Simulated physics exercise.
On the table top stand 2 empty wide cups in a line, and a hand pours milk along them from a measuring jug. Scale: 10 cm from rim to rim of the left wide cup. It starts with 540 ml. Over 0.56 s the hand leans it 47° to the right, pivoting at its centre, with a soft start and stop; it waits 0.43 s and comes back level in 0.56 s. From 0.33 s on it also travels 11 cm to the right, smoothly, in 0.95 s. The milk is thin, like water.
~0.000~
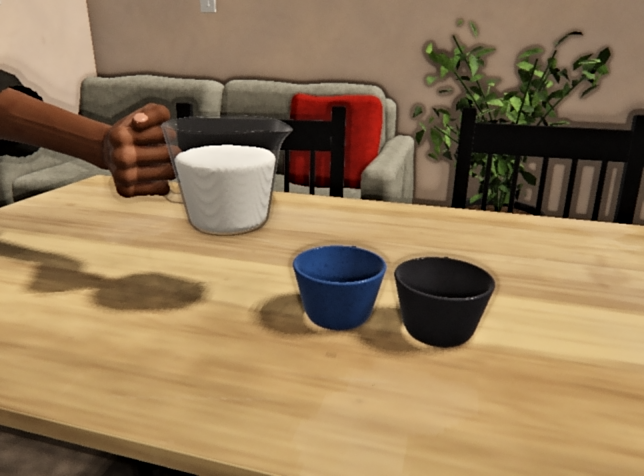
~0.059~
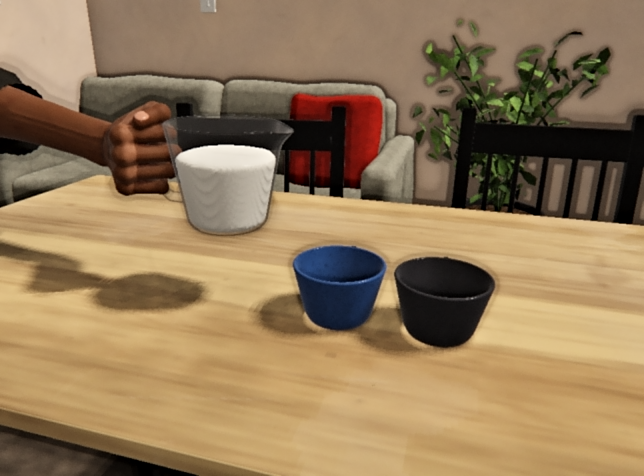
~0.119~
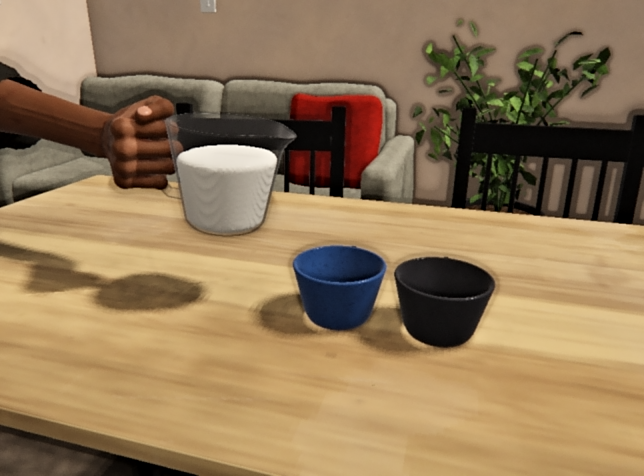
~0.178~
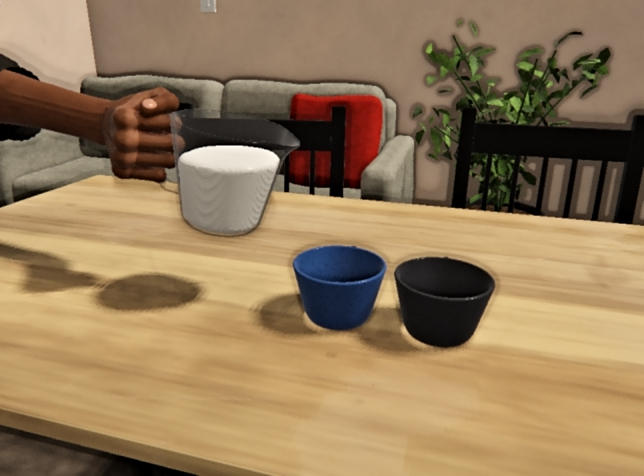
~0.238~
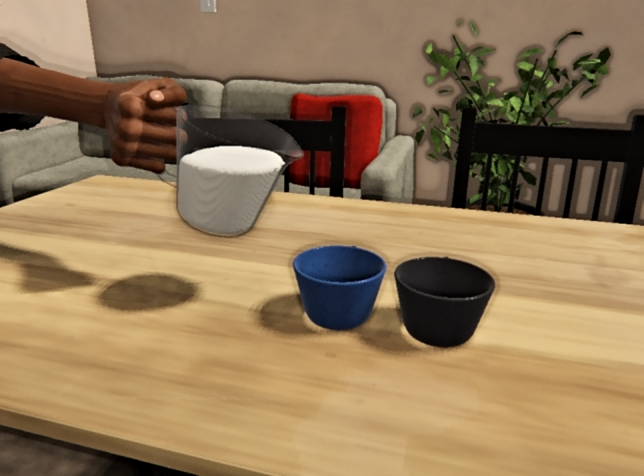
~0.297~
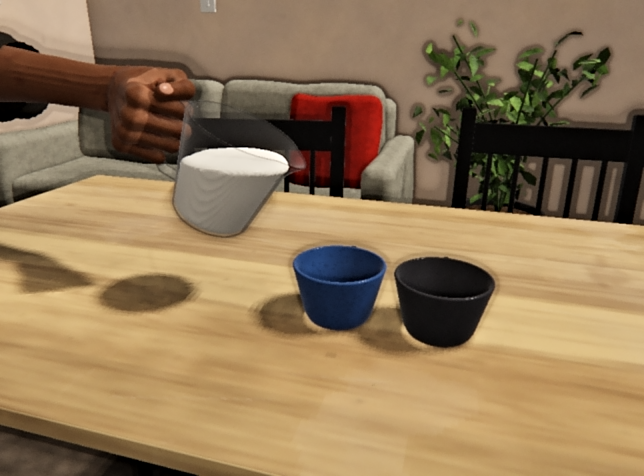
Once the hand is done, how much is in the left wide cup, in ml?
Roughly 50 ml lands in it.
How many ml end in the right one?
About 90 ml.
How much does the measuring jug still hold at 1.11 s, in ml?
About 380 ml.
By 0.62 s the tilt is 47° and from the left they hold 20 ml, 0 ml, the measuring jug 490 ml, and 0 ml is on the table top.
By 0.86 s the tilt is 47° and from the left they hold 50 ml, 10 ml, the measuring jug 425 ml, and 10 ml is on the table top.
By 1.11 s the tilt is 42° and from the left they hold 50 ml, 55 ml, the measuring jug 385 ml, and 20 ml is on the table top.
By 1.38 s the tilt is 10° and from the left they hold 50 ml, 85 ml, the measuring jug 375 ml, and 30 ml is on the table top.
At rest from the left they hold 50 ml, 85 ml, the measuring jug 375 ml, and 30 ml is on the table top.
